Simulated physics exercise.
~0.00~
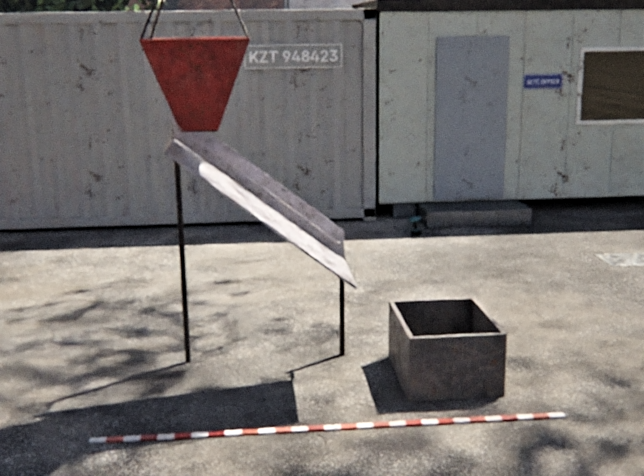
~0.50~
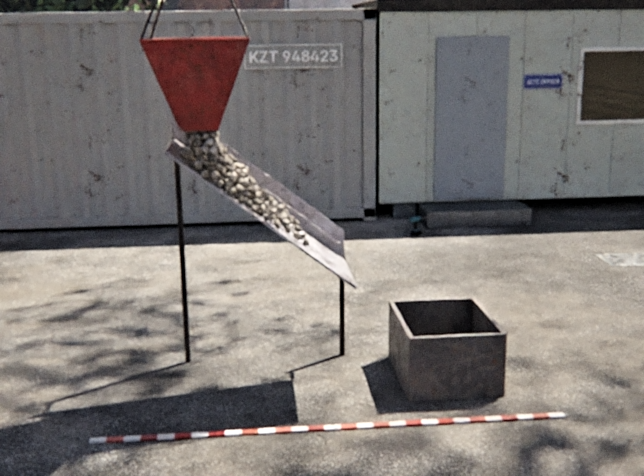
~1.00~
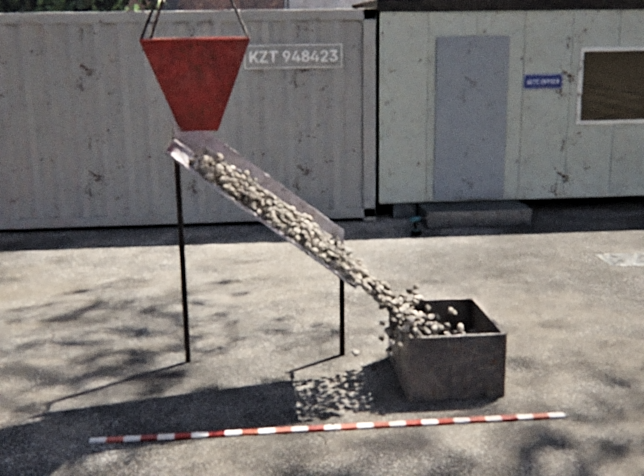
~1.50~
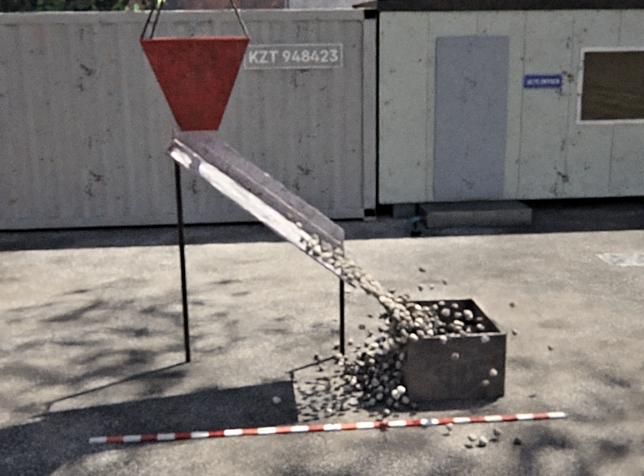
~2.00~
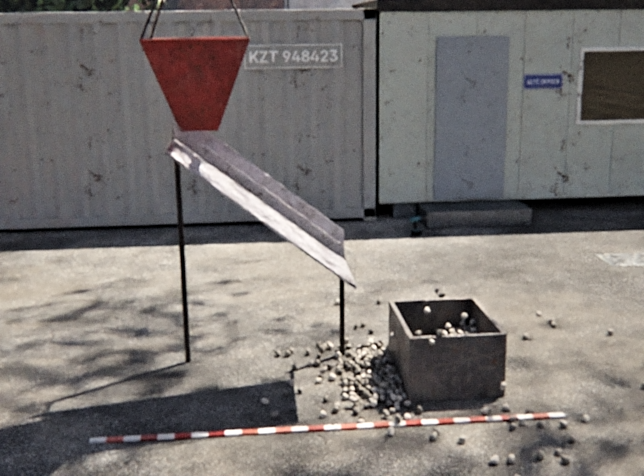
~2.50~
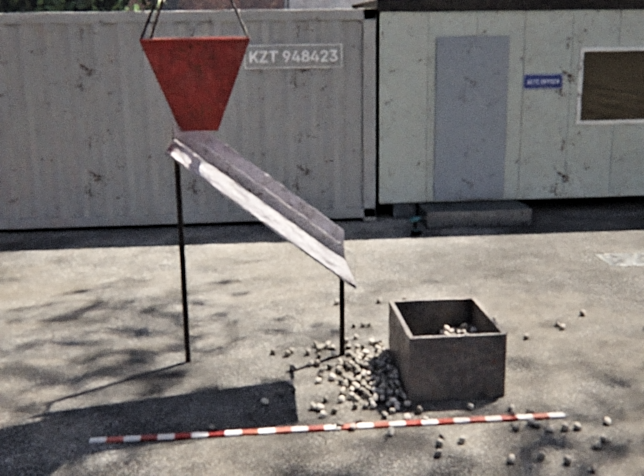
Rounded stones drop from a red hopper, slide down a chute, and land in and around a bin.
